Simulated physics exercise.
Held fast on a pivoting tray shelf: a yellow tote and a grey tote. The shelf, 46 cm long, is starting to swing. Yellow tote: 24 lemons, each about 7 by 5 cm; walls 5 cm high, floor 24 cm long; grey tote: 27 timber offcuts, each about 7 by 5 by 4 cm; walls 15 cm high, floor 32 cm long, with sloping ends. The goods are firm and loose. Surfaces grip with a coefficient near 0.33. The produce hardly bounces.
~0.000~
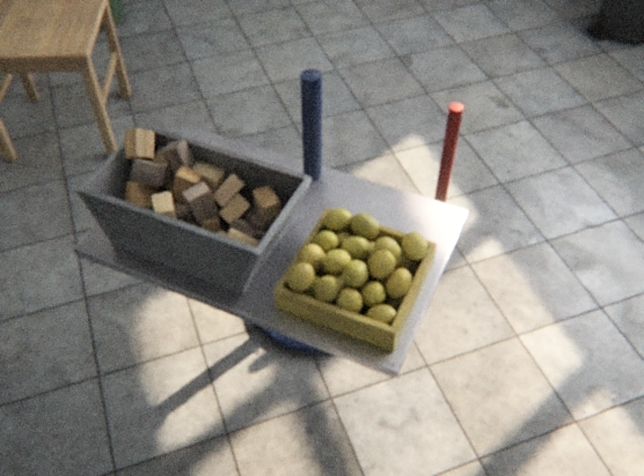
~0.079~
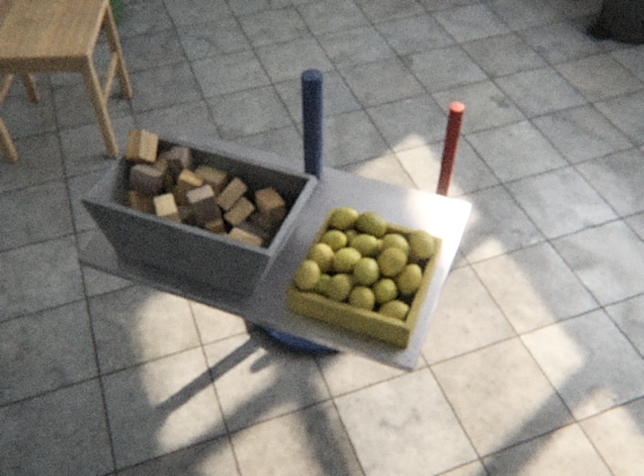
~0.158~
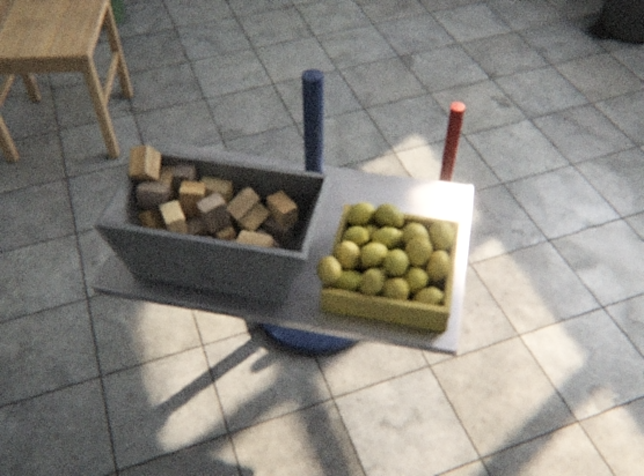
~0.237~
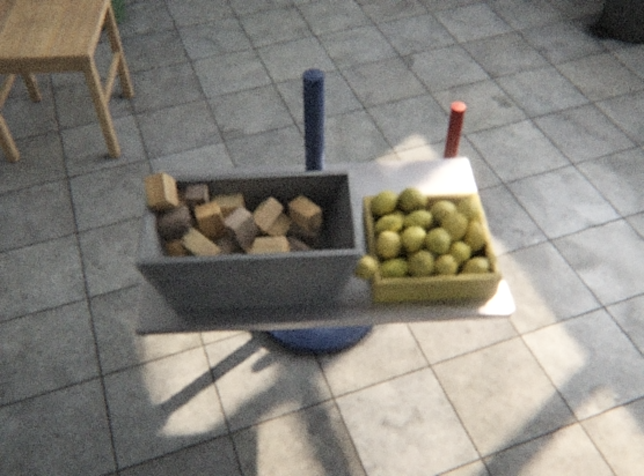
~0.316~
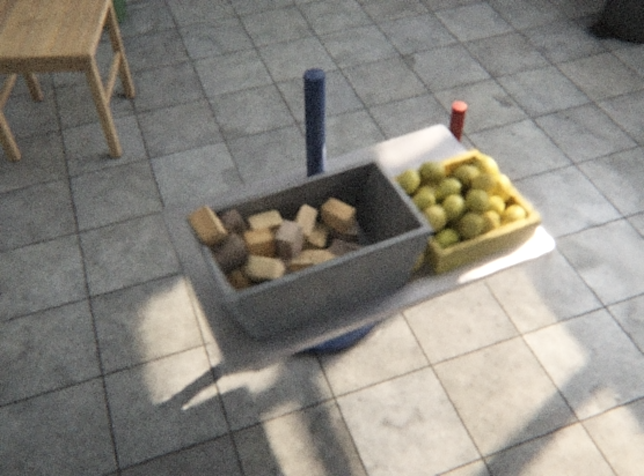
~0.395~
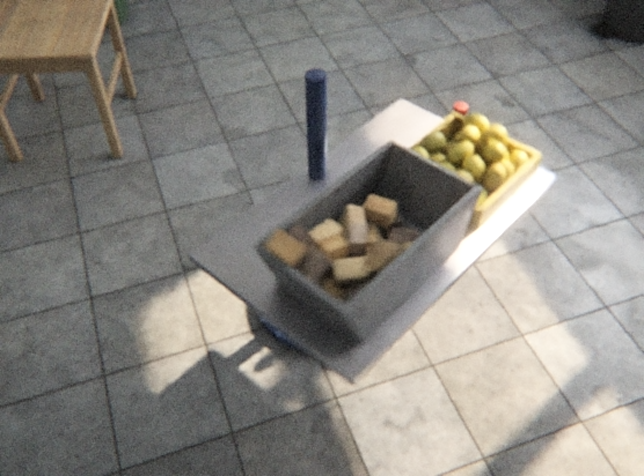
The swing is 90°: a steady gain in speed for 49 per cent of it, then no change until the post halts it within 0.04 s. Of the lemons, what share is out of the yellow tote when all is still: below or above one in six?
Out of the yellow tote go more than one in six of the lemons.
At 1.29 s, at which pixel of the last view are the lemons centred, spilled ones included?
At about (458, 123).
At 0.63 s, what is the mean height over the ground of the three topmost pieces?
Some 66 cm up.
After 0.43 s, the shelf hits the red post.
After 0.51 s, yellow tote 20 in, 4 out and grey tote 27 in, 0 out.
After 0.63 s, yellow tote 17 in, 7 out and grey tote 27 in, 0 out.
After 0.85 s, yellow tote 16 in, 8 out and grey tote 27 in, 0 out.
Outcome (at 1.29 s), yellow tote 16 in, 8 out and grey tote 27 in, 0 out. Asked share, 8 of 24, 33 per cent.
